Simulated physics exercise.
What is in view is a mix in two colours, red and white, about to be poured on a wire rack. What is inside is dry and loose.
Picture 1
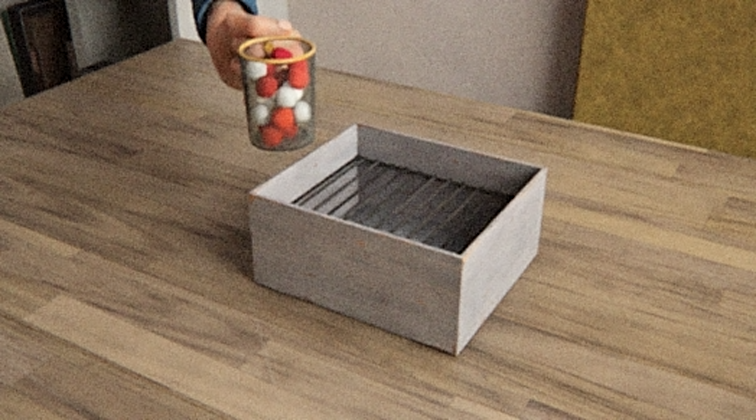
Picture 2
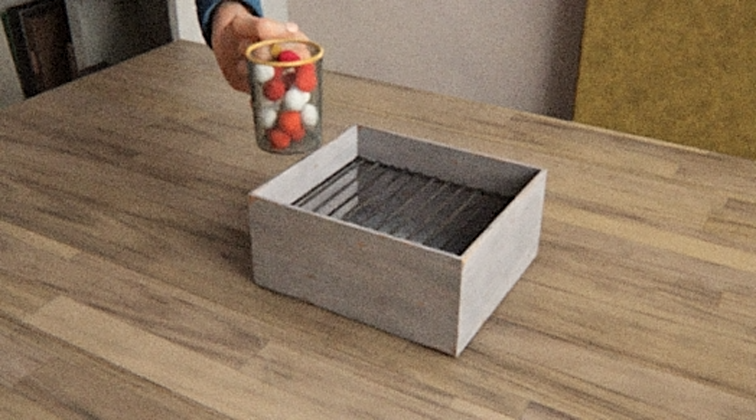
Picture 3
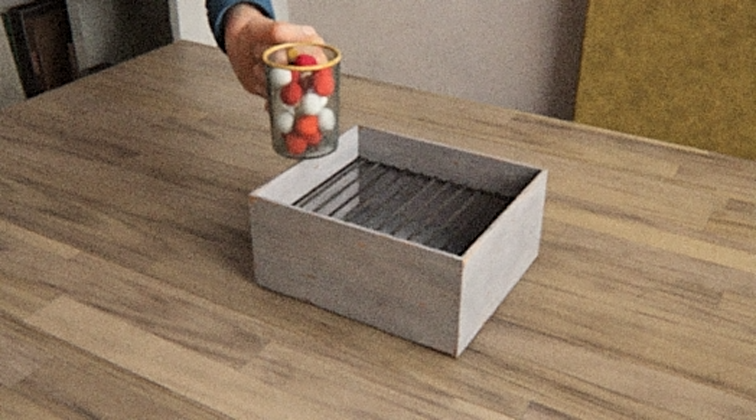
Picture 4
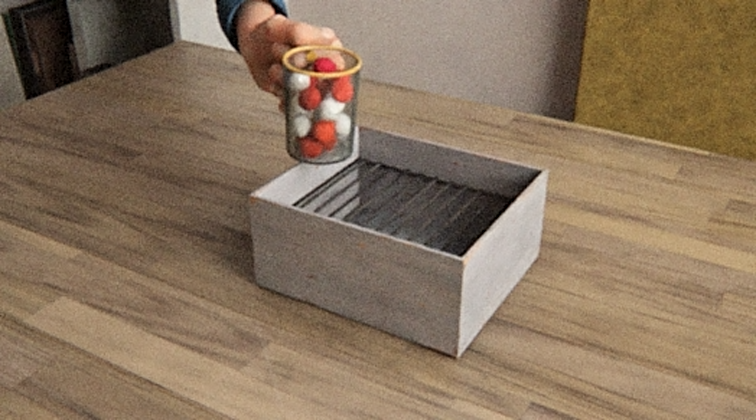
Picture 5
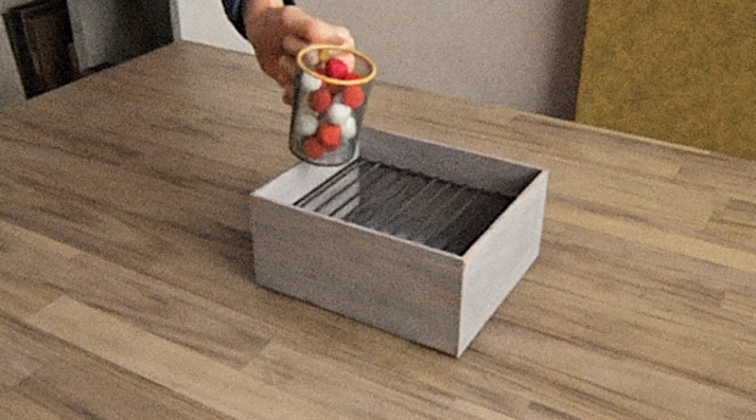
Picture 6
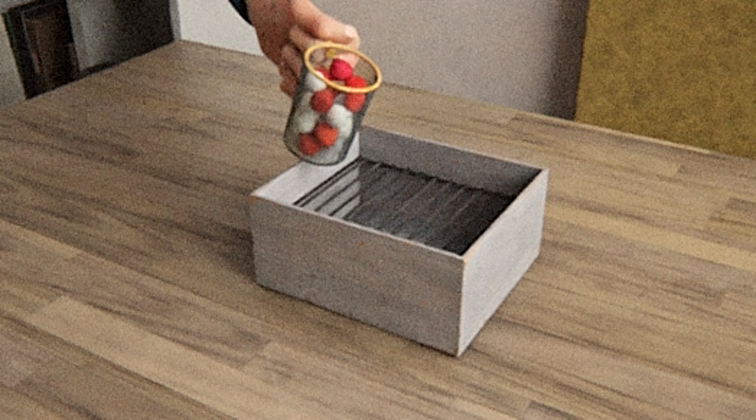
A hand holding a clear, gold-rimmed cup of red and white balls moves it a short way to the right, above the near-left side of a grey open box with a dark wire rack inside. The cup then tilts modestly to the right, the balls still inside it.
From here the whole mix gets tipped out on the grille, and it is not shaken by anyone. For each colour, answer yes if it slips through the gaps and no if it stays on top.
Answers: Red ones - no; white ones - no.
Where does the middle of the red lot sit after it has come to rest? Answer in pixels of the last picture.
Close to (363, 212).
Then, 0.31 s later than the last frame, red ones, every one in the cup; white ones, every one in the cup.
Then, 0.71 s later than the last frame, red ones, every one in the cup; white ones, every one in the cup.
Then, 1.14 s later than the last frame, red ones, the larger part in the cup, roughly a quarter on or over the wires; white ones, the larger part in the cup, about a tenth on or over the wires.
When it is over, red ones, every one on the wires, not one under the rack; white ones, every one on the wires, not one under the rack.
